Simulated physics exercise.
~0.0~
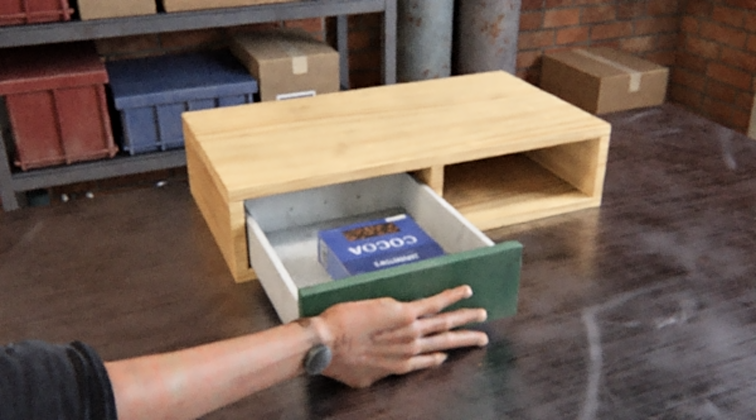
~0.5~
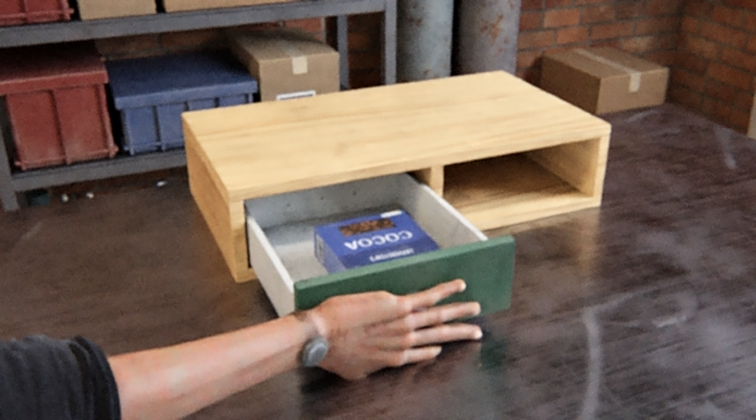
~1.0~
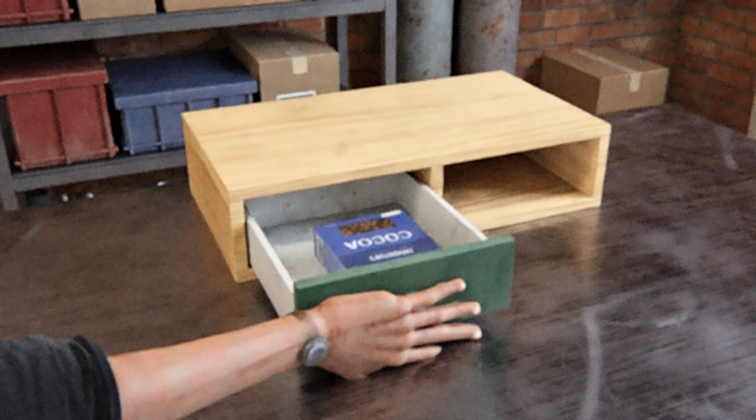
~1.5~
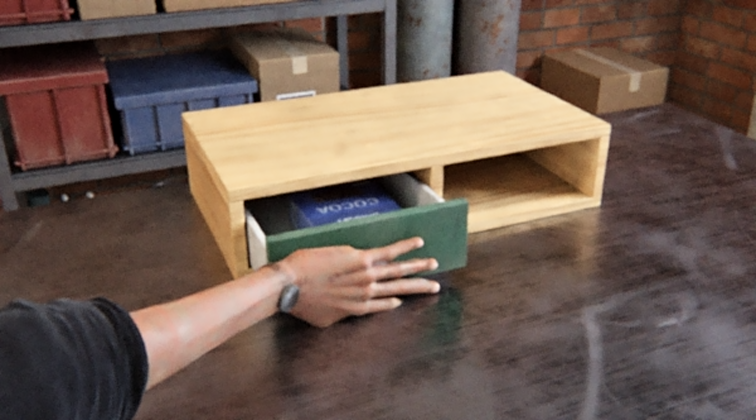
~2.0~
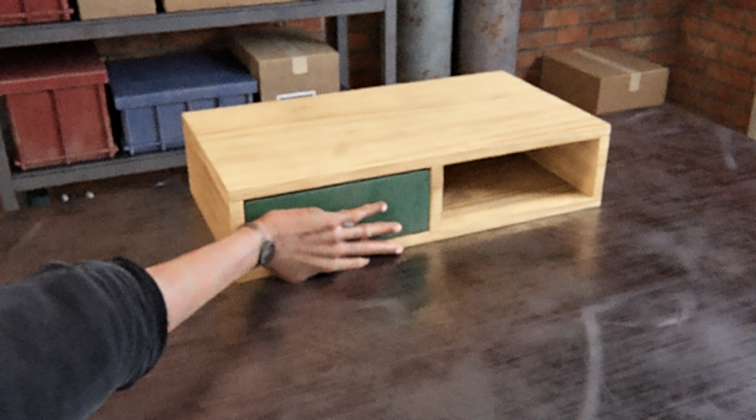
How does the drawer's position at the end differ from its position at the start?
At the start the drawer is pulled well out of the wooden chest, with the blue box visible inside. By the end it has moved back, up and to the left in view, and its green front is flush with the chest.
